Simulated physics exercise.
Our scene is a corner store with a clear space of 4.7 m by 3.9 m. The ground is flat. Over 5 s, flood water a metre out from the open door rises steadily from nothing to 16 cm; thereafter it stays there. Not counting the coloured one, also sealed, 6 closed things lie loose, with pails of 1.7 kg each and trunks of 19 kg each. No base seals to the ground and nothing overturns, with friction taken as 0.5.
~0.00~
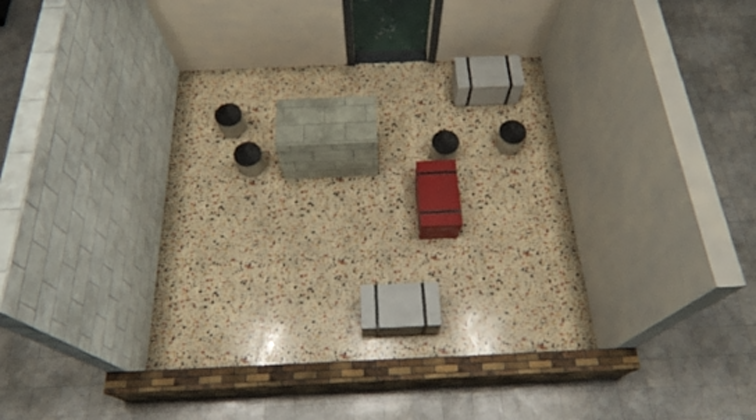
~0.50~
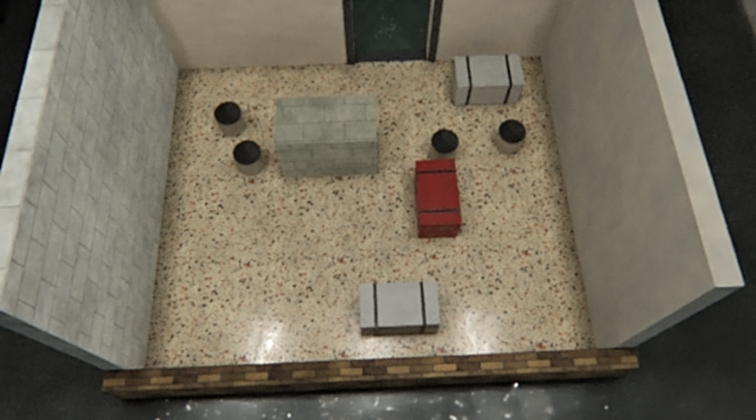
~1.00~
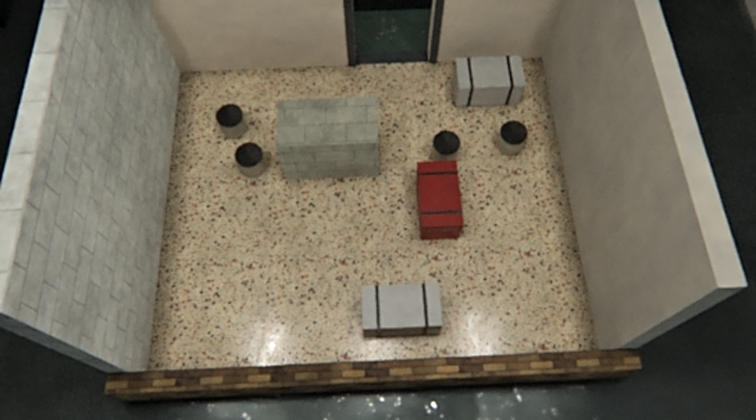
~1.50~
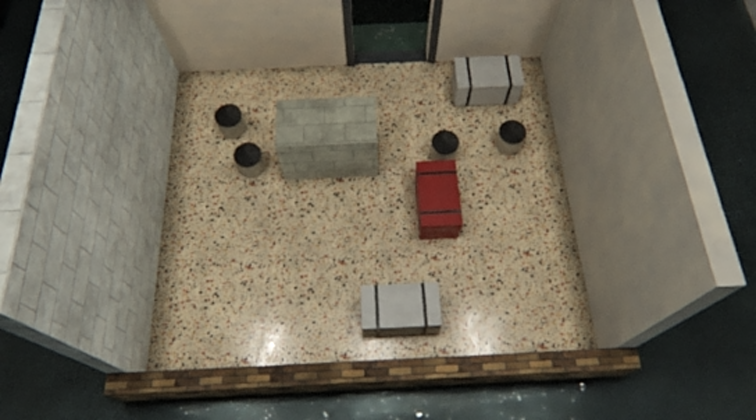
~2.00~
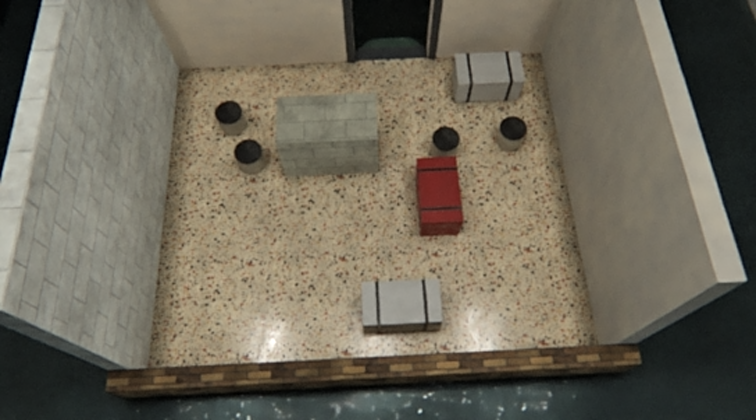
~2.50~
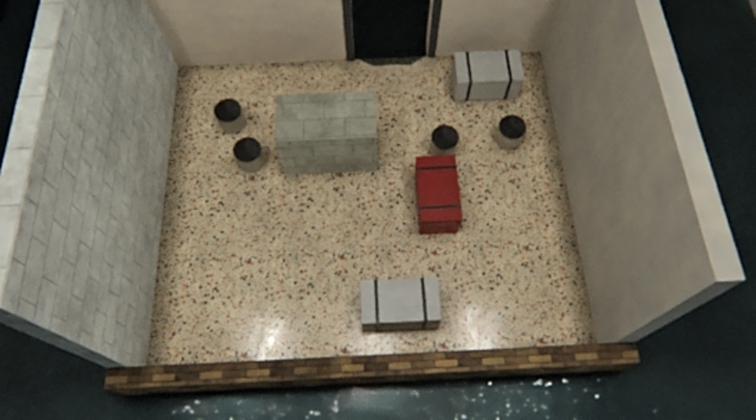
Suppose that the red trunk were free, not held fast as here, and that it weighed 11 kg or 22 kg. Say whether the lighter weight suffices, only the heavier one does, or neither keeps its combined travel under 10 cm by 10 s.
It looks like only the bigger mass suffices.
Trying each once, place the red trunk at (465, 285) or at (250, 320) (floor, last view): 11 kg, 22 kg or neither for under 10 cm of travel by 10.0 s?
Try by try, must use the heavier; any option works.
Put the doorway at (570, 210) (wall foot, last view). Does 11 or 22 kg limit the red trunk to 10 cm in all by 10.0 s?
Short version: Neither mass is sufficient.
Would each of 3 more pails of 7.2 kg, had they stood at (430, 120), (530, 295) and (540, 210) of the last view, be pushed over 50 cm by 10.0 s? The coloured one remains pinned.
Above the mark, below the mark, below the mark.
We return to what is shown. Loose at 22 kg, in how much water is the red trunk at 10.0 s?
4 cm, roughly.
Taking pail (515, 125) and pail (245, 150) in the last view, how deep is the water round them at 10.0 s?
Roughly 4 and 1 cm.
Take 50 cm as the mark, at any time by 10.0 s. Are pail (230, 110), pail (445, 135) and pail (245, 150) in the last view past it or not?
Well, that's beyond half a metre, beyond half a metre, and below half a metre.
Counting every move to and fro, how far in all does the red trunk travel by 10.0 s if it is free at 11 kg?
Total path: Roughly 120 cm.
After 3.5 s the red trunk would be 0 cm from its start with 11 kg and 0 cm from its start with 22 kg; 0 cm of water round it then.
After 4.5 s the red trunk would be 0 cm from its start with 11 kg and 0 cm from its start with 22 kg; 1 cm of water round it then.
After 7.0 s the red trunk would be 26 cm from its start with 11 kg and 0 cm from its start with 22 kg; 3 cm of water round it then.
After 10.0 s the red trunk would be 124 cm from its start with 11 kg and 0 cm from its start with 22 kg; 4 cm of water round it then.
